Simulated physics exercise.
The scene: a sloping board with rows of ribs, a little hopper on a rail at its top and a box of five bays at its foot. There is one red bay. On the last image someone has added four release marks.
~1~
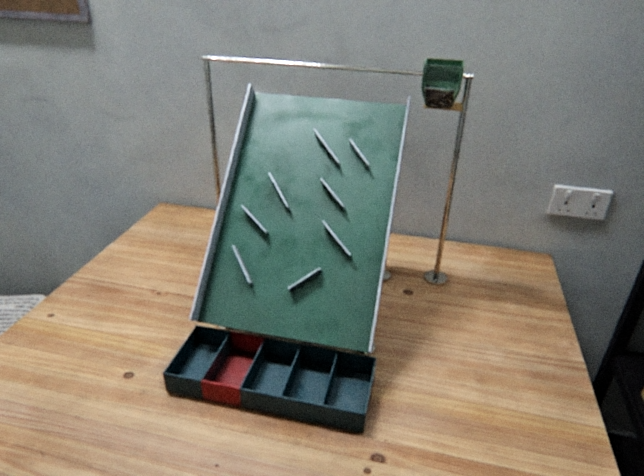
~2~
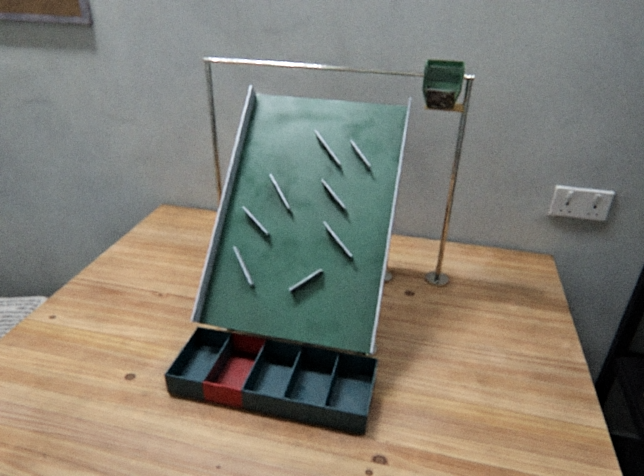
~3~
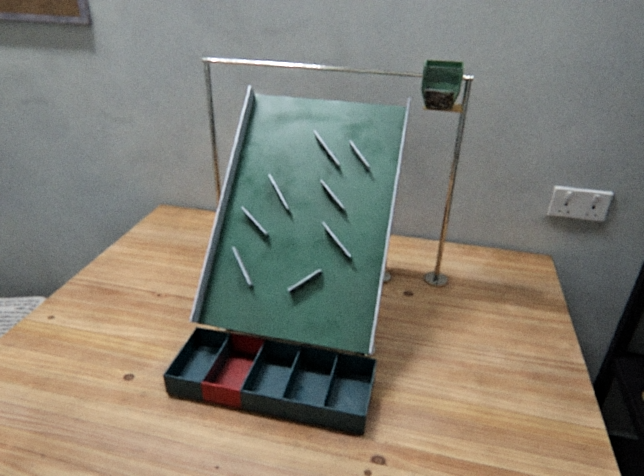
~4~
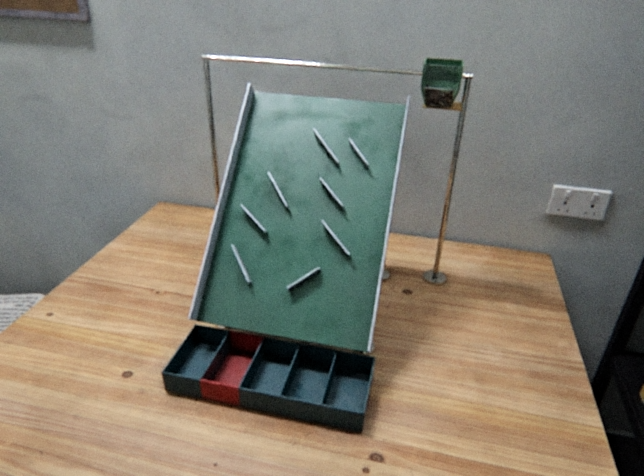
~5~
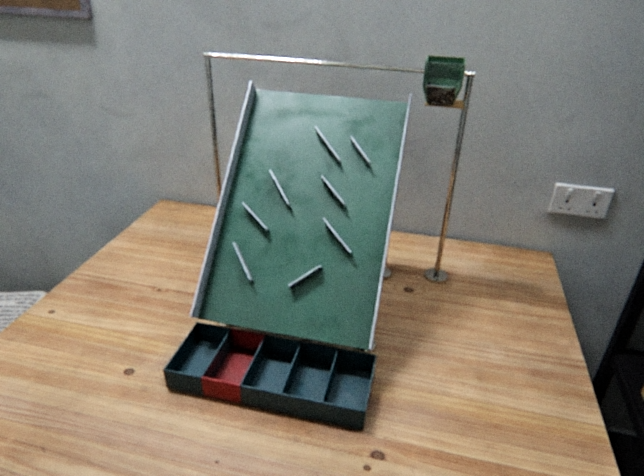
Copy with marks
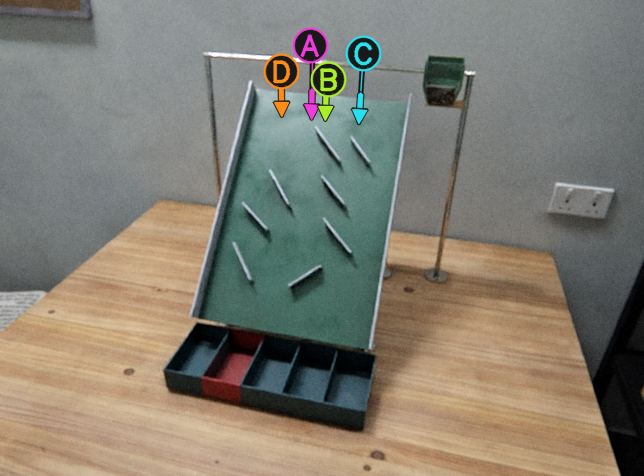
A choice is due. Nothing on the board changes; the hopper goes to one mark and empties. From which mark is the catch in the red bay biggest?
It is A.
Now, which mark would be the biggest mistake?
Here it is mark C.
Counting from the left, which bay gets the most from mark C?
The fifth.
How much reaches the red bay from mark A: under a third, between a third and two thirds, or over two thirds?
Between a third and two thirds.
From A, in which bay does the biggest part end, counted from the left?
It is the second one.
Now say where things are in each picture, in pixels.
The first picture shows hopper at (439, 99), black beans, door shut.
The second picture shows ribs (315, 130) to (340, 163), (351, 140) to (370, 166), (270, 174) to (289, 208).
The third picture shows ribs (321, 180) to (344, 208), (242, 207) to (266, 233), (323, 222) to (350, 257).
The fourth picture shows ribs (232, 245) to (249, 282), (287, 288) to (319, 267).
The fifth picture shows red bay at (221, 389), number 2 of 5 from the left.
On the marked copy, mark A meets the board at (311, 114); mark B meets the board at (325, 115); mark C meets the board at (359, 118); mark D meets the board at (281, 111).
Choosing A, about half in the red bay, about half in other bays.
Choosing B, about a quarter in the red bay, most in other bays.
Choosing C, none in the red bay, all in other bays.
Choosing D, about a quarter in the red bay, most in other bays, a stray few held on the board.
